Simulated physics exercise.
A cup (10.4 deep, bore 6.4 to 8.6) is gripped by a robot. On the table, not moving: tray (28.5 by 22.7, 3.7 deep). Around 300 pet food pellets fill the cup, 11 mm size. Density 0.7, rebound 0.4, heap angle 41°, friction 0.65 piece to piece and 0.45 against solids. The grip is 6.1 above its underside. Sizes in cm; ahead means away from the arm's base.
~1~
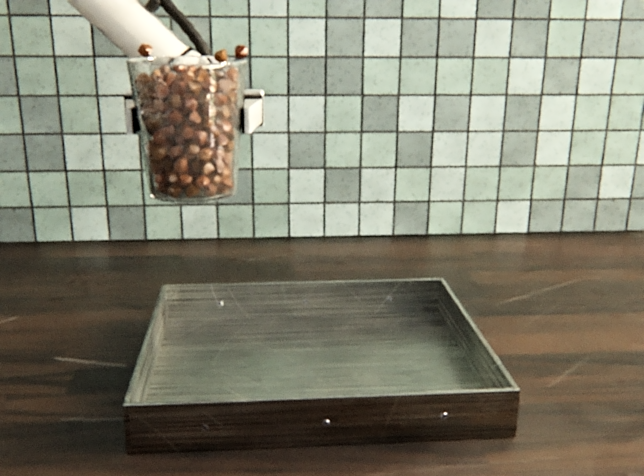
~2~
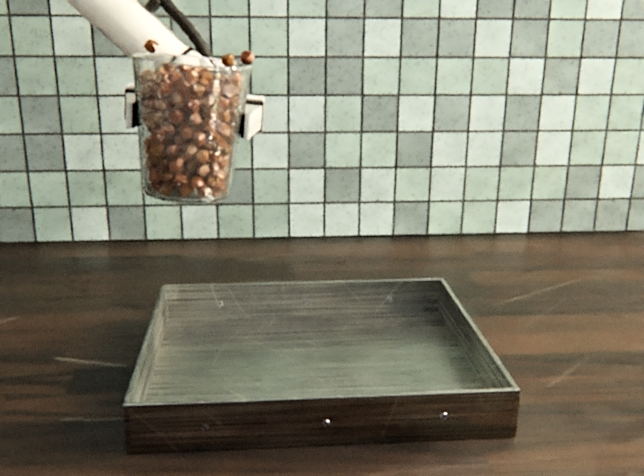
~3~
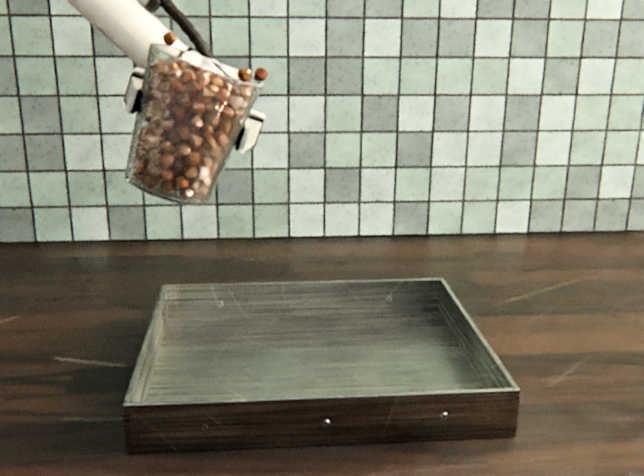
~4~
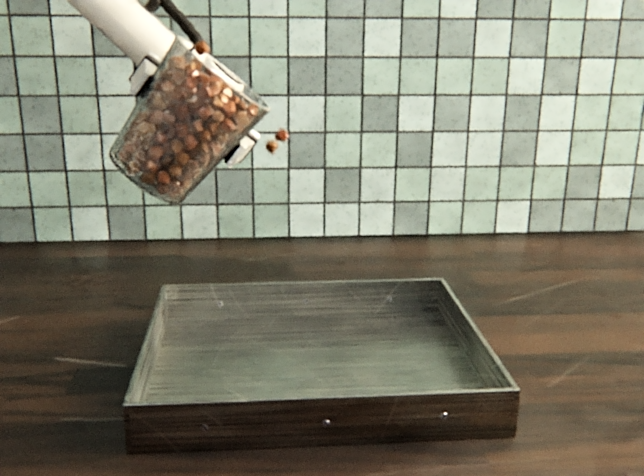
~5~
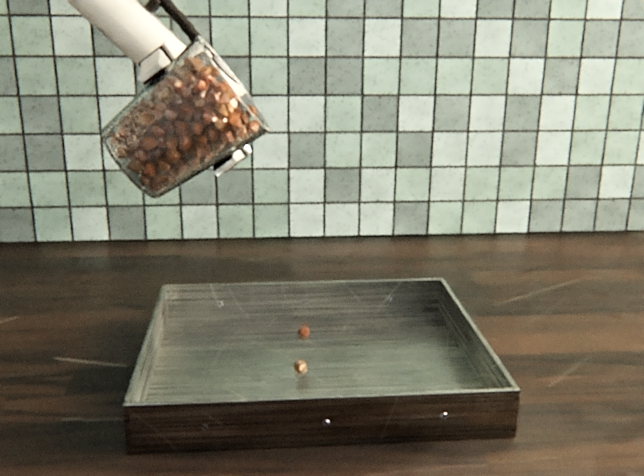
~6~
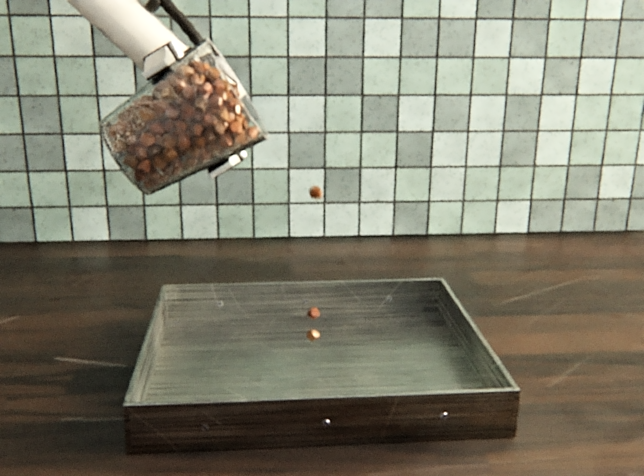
Above a dark tray on a wooden table, a robot arm tilting a clear cup of brown pellets rightward, a few dropping out.
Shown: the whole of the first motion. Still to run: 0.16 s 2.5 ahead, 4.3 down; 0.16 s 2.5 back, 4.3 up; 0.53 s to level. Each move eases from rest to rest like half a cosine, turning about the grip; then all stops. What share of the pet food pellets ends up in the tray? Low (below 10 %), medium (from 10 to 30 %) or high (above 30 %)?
In the tray the share is low, below 10 %.
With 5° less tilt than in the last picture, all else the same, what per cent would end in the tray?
It would be near 0 per cent.
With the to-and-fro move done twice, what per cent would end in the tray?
In that case some 5 per cent.
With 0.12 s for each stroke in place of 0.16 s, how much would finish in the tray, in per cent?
Then about 5 per cent.
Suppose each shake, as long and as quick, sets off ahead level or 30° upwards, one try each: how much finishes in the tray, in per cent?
About 15 and 20 per cent.
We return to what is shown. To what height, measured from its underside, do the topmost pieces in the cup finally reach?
Roughly 11.5 cm.
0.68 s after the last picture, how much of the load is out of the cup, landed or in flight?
Some 5 per cent.
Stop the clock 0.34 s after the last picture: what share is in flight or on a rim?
Roughly 1 per cent.
Then, 0.34 s later, tilted 59° forward, highest piece 26 above the table; 292 in the cup, 3 in the tray, 4 in flight or on a rim.
Then, 0.68 s later, tilted 14° forward, highest piece 27 above the table; 290 in the cup, 9 in the tray.
Then, 1.05 s later, level, highest piece 28 above the table; 290 in the cup, 9 in the tray.
Then, 2.10 s later, level, highest piece 28 above the table; 290 in the cup, 9 in the tray.
At rest, 290 in the cup, 9 in the tray. That is 3 % in the tray.
